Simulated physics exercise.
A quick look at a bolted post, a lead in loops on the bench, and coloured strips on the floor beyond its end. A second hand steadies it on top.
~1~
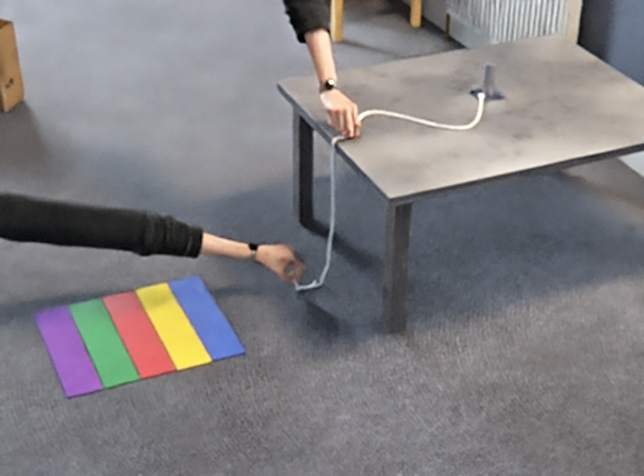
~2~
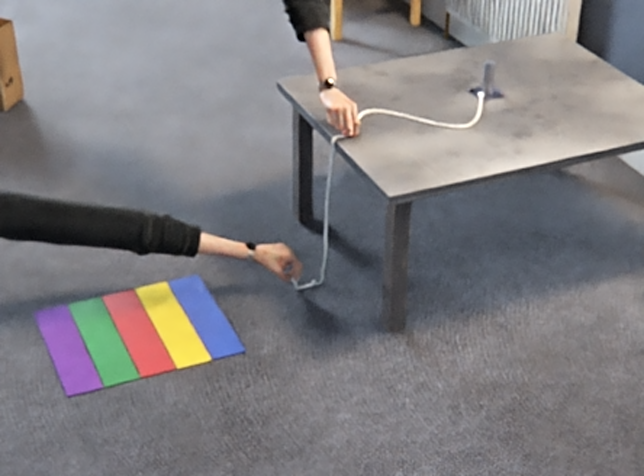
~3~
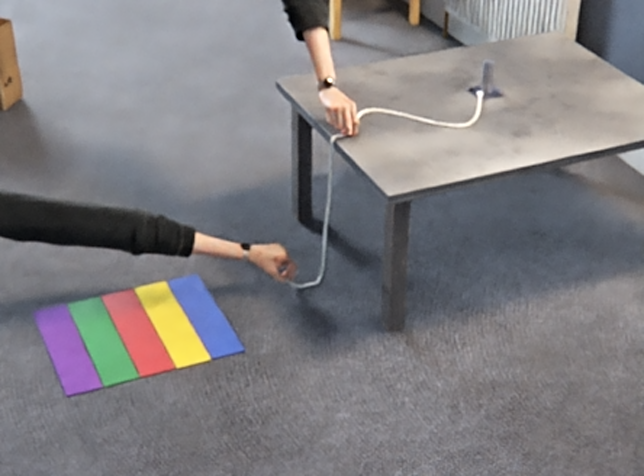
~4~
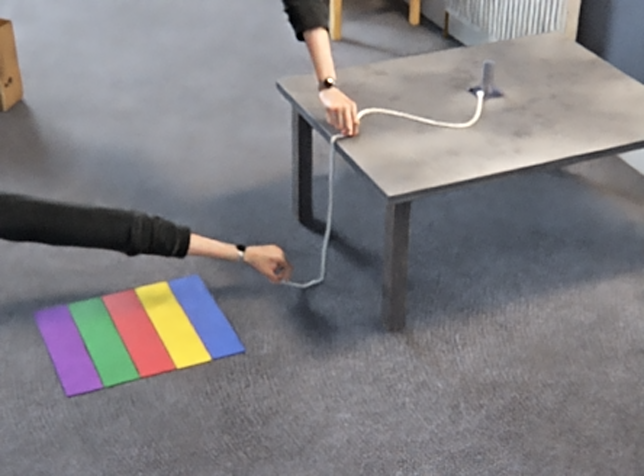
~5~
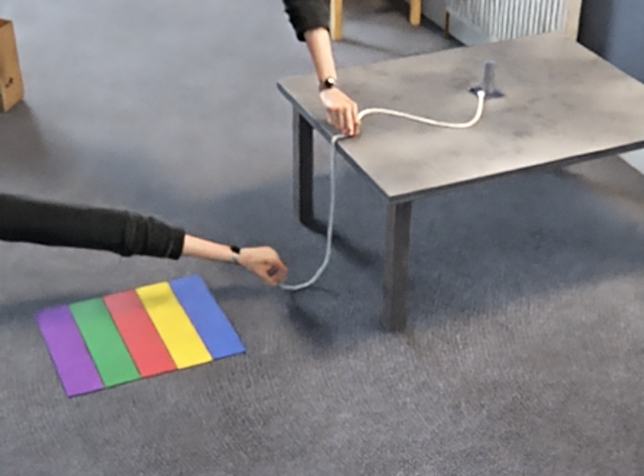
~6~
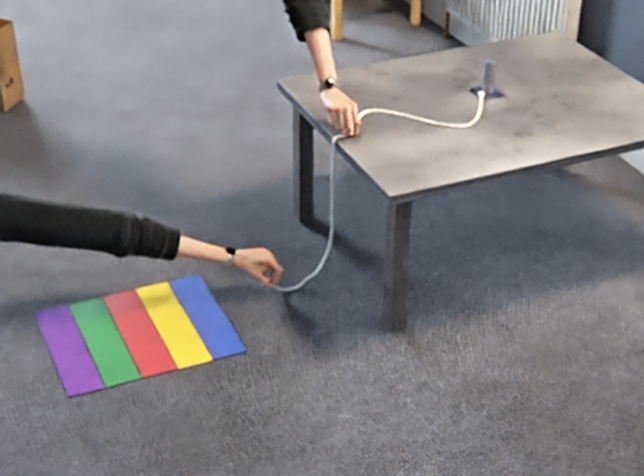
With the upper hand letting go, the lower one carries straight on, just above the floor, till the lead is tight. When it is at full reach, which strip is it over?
It is over the green strip.
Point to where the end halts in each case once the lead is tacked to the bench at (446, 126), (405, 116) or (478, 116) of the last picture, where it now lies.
The three spots are (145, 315), (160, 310) and (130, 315), in that order.
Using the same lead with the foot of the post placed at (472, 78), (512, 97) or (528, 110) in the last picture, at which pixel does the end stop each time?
The spots are near (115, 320), (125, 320) and (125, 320).
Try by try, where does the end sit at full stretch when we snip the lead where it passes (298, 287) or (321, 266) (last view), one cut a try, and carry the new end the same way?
Roughly (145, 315), (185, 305).
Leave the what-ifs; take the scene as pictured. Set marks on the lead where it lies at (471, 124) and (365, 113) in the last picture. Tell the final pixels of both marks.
They finish at (424, 111) and (329, 142) respectively.
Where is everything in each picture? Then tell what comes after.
In the first picture, end (295, 280); blue (221, 342); yellow (187, 350); red (151, 359); green (116, 368); purple (79, 377).
In the second picture, end (293, 279); lead through (480, 109) (437, 125) (372, 111) (341, 137) (327, 202) (325, 261).
In the third picture, end (287, 279).
In the fourth picture, end (283, 281); lead through (479, 108) (437, 124) (371, 111) (340, 136) (331, 201) (323, 261).
In the fifth picture, end (277, 282).
In the sixth picture, end (273, 284); lead through (481, 108) (438, 124) (372, 111) (341, 137) (332, 201) (323, 262).
Soon after, end near (153, 312); over yellow.
Then, end near (122, 320); over red.
At full stretch, end near (104, 324); over green. It gets as far as the green strip.
